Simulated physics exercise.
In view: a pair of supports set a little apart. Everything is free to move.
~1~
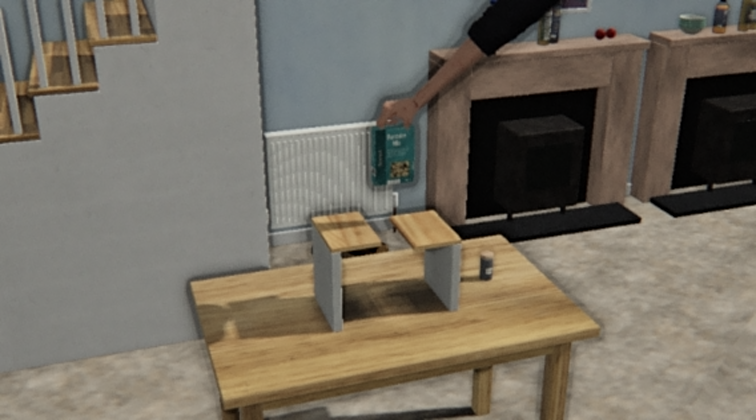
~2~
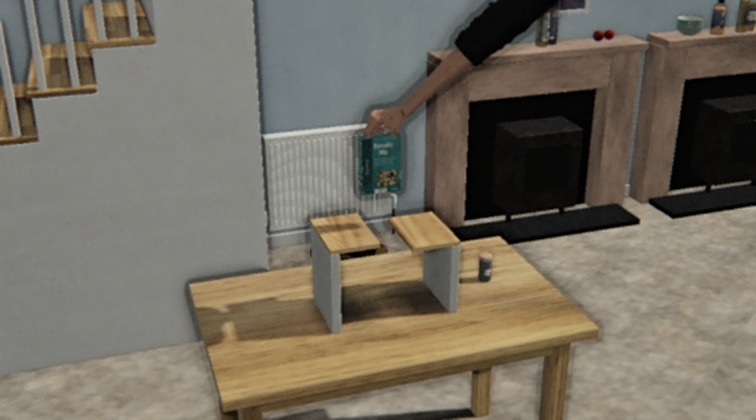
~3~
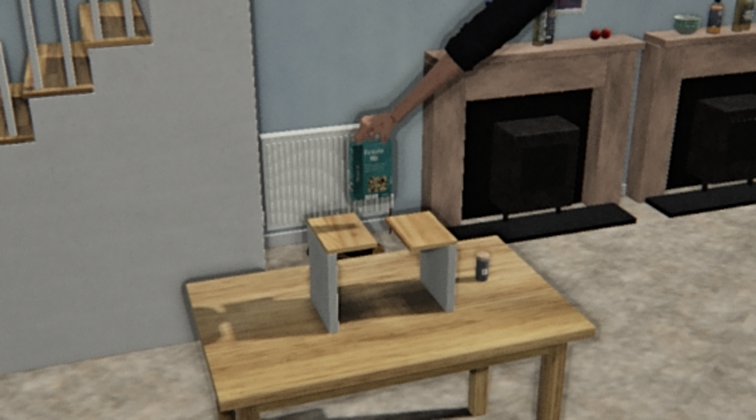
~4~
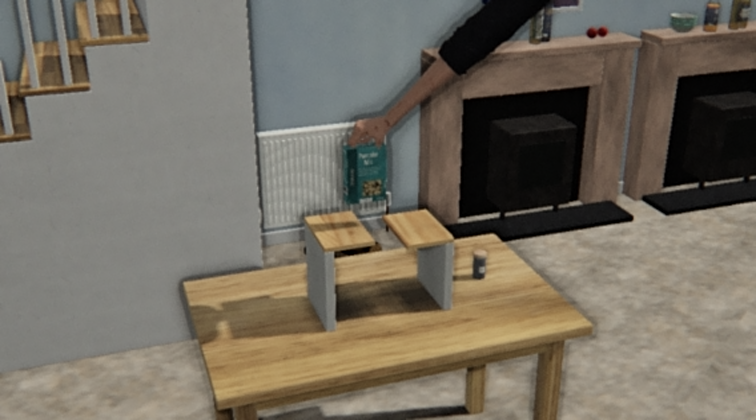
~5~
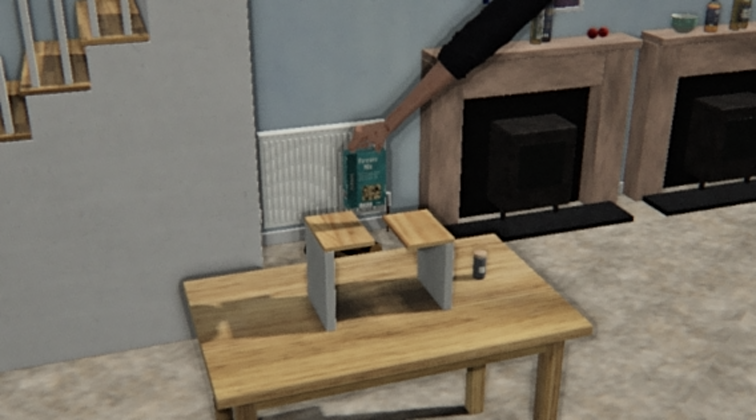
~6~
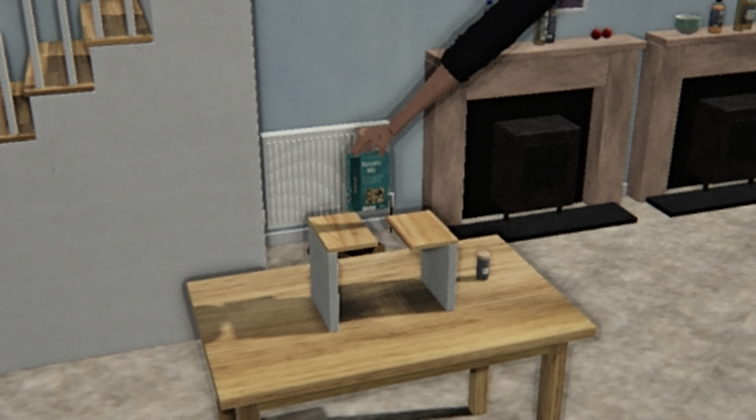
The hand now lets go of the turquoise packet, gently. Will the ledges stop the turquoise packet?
Outcome: The packet stays on top.
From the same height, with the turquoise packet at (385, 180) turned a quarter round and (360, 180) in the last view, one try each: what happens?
First try: It goes down the gap; second try: It stays on top.
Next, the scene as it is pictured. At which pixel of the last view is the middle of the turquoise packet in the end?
Around (399, 213).
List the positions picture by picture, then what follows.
In the first frame, on its way; turquoise packet (393, 154); grey shaker (486, 266).
In the second frame, on its way; turquoise packet (380, 163); grey shaker (485, 267).
In the third frame, on its way; turquoise packet (370, 169); grey shaker (482, 267).
In the fourth frame, on its way; turquoise packet (365, 173); grey shaker (479, 265).
In the fifth frame, on its way; turquoise packet (364, 178); grey shaker (480, 265).
In the sixth frame, held still over the gap; turquoise packet (368, 181); grey shaker (483, 266).
Then, 0.20 s past the last view, turquoise packet displaced a little near (368, 196).
Then, 0.40 s past the last view, turquoise packet rocked 15° from its first pose near (375, 199).
Then, 0.50 s past the last view, turquoise packet rocked 40° from its first pose near (385, 204).
Then, 0.60 s past the last view, turquoise packet on its side near (395, 213).
Finally, down or leaning hard on the stand or table, turquoise packet; grey shaker still in place. Final places as the last picture's camera would see them, turquoise packet near (399, 212). The packet is caught.
